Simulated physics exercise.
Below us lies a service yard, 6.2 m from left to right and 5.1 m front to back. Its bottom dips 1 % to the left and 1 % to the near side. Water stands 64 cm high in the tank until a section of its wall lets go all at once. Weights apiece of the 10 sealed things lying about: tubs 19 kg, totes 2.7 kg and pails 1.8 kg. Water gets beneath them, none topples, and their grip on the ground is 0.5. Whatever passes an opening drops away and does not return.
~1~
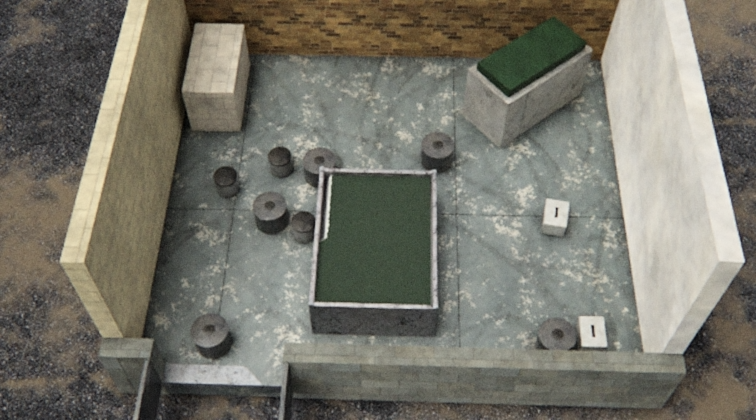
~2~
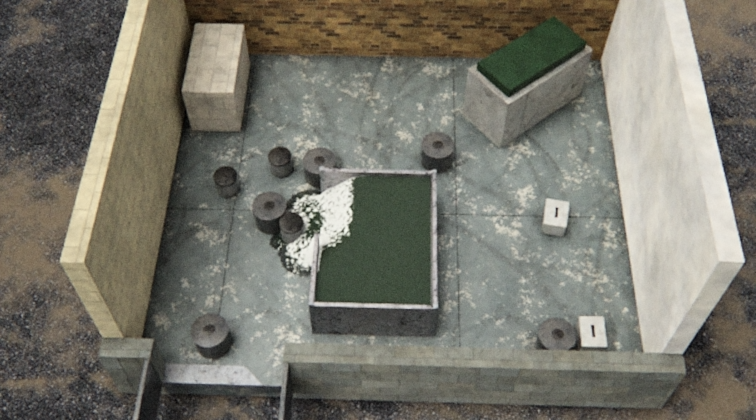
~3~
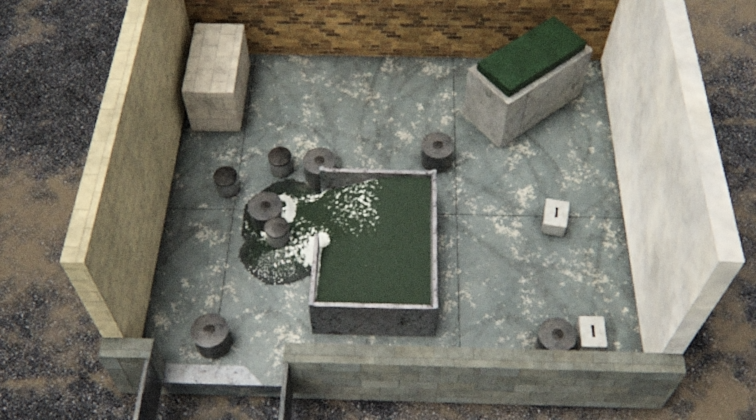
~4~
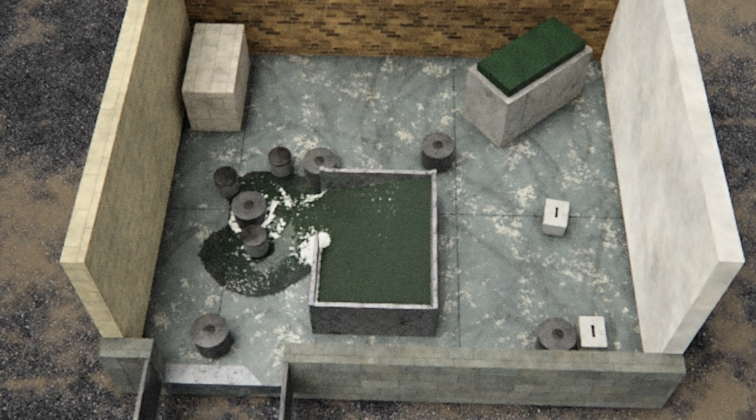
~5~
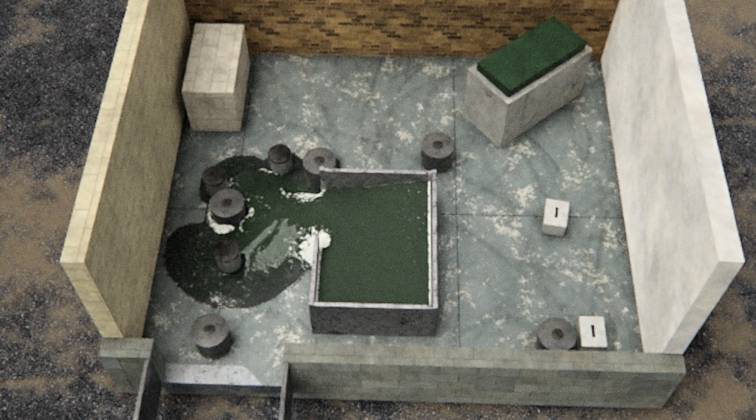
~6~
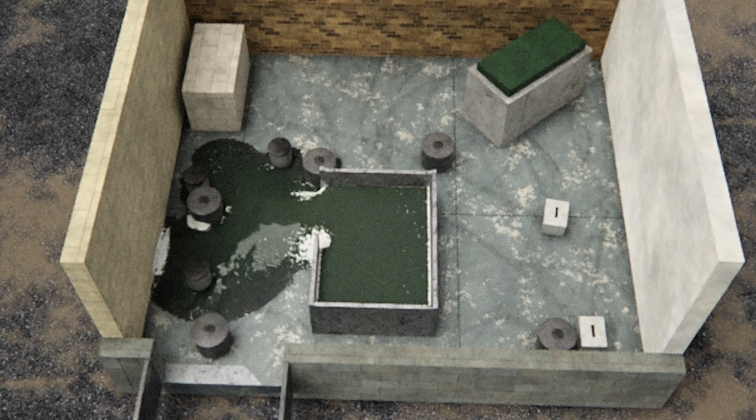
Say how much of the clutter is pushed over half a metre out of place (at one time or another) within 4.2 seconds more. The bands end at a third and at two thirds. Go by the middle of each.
Share: Between one and two thirds.
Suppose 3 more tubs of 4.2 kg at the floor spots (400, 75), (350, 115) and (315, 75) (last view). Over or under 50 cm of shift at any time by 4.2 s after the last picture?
In that order: Over, more, more.
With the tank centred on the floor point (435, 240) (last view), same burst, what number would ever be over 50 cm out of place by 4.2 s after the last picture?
Then 6.
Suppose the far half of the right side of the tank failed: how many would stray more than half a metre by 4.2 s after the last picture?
Then 3.
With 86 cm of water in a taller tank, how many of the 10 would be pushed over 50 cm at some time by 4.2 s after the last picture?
Then 5.
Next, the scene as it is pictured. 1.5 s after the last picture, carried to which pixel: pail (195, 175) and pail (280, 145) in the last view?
Around (180, 136) and (284, 96).
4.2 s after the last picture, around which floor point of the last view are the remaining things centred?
At about (419, 209).
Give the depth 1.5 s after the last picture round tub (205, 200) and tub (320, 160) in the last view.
About 21 and 1 cm.
Then, 0.4 s after the last picture 4 of 10 are over 50 cm from their spots; 2 afloat.
Then, 1.5 s after the last picture 4 of 10 are over 50 cm from their spots; 2 afloat.
Then, 2.8 s after the last picture 4 of 10 are over 50 cm from their spots; 3 afloat.
Then, 4.2 s after the last picture 4 of 10 are over 50 cm from their spots, and 4 have been at some point; 2 afloat.
